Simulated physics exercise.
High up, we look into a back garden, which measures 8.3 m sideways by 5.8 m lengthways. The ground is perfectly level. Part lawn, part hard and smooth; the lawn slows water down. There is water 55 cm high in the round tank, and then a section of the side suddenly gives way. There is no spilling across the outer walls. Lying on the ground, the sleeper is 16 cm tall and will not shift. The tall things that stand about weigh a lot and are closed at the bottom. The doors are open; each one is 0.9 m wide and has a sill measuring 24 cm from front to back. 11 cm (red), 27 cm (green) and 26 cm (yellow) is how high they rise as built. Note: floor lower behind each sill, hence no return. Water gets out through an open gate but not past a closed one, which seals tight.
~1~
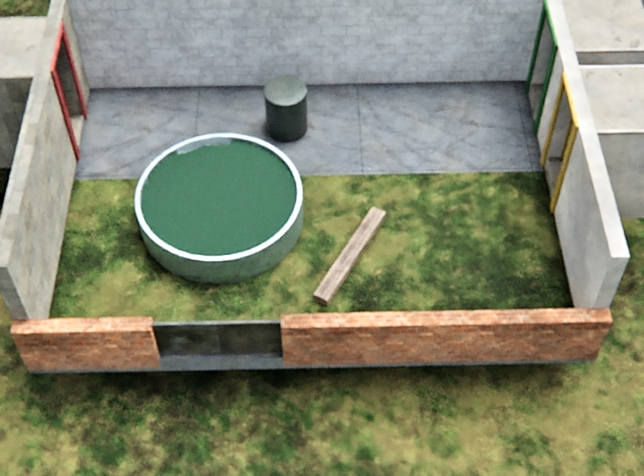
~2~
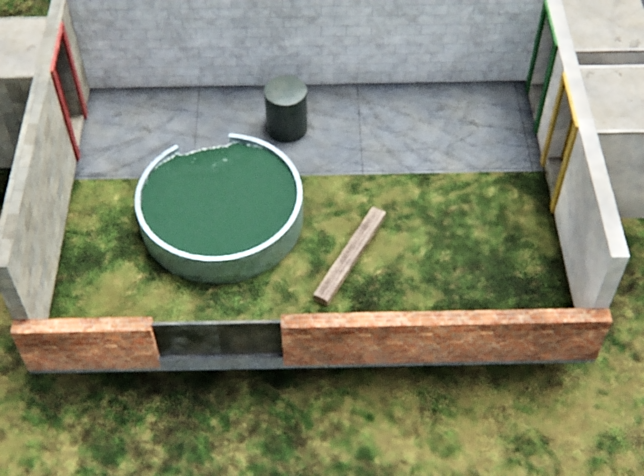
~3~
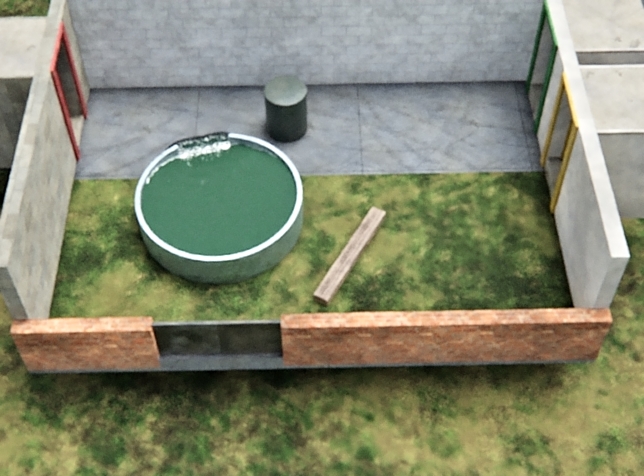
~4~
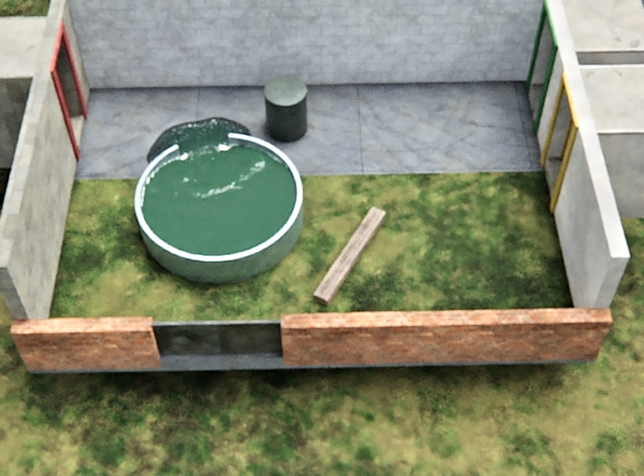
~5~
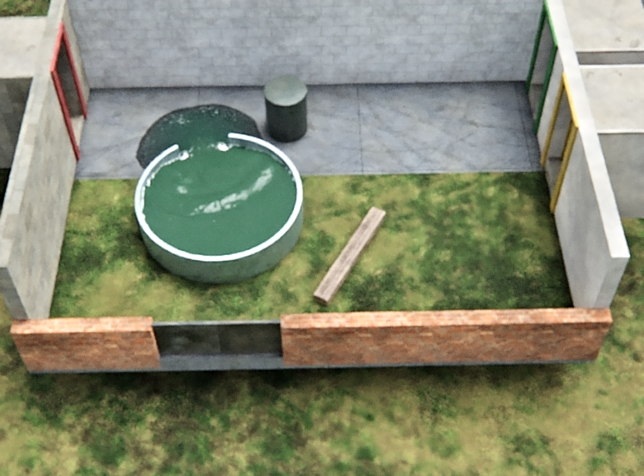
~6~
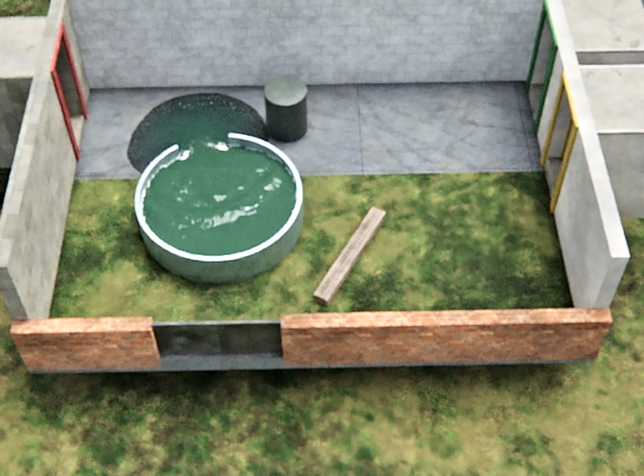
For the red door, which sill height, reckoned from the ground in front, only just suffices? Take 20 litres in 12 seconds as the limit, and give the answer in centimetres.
A sill of roughly 15 cm.
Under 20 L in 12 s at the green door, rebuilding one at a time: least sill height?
Roughly 6.0 cm at the green door.
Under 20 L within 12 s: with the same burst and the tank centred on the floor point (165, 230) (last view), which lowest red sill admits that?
A minimum of about 21 cm.
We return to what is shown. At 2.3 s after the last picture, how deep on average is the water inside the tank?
It averages close to 34 centimetres.
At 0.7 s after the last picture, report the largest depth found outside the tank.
Up to some 30 cm.
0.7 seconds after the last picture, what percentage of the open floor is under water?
About 15 per cent.
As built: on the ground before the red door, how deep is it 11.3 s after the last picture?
A ruler would read roughly 9.0 cm.
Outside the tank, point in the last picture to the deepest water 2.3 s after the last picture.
Look close to (99, 95).
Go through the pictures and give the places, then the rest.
In the first frame, the round tank at (219, 197) is whole and still, 55 cm deep; the red door at (70, 97) is dry.
In the second frame, the front is at a hidden place, 0.3 m from the gap on the far side; 0.2 m2 of floor is wet, 55 cm left at the back.
In the third frame, the gap is on the far side, the front 0.6 m out at (184, 142); the back of the round tank holds 55 cm.
In the fourth frame, the gap is on the far side, the front 1.0 m out at (212, 120); the back of the round tank holds 55 cm.
In the fifth frame, the gap is on the far side, the front 1.4 m out at (173, 114); the back of the round tank holds 55 cm.
In the sixth frame, water pours out on the far side and has run 1.7 m, to (184, 98); about 5 cm deep outside, 55 cm at the back; 1.0 m in a straight line remain to the red door at (70, 97).
Then, 0.7 s after the last picture water covers 15 % of the floor, deepest (30 cm) near (204, 87); it has not reached the red door.
Then, 2.3 s after the last picture water covers 25 % of the floor, deepest (30 cm) near (99, 95); 16 cm at the red door, 10 litres in over its 11 cm sill.
Then, 11.3 s after the last picture water covers 95 % of the floor, deepest (11 cm) near (184, 100); 9 cm at the red door, 74 litres in over its 11 cm sill.
At the red door as built, the water peaked near 17 cm, 1.9 s after the last picture.
With a sill of 13.5 cm, 33 litres would have come in within the 12 s; with 18.5 cm, 3 litres. So under 20 litres takes about 15 cm.
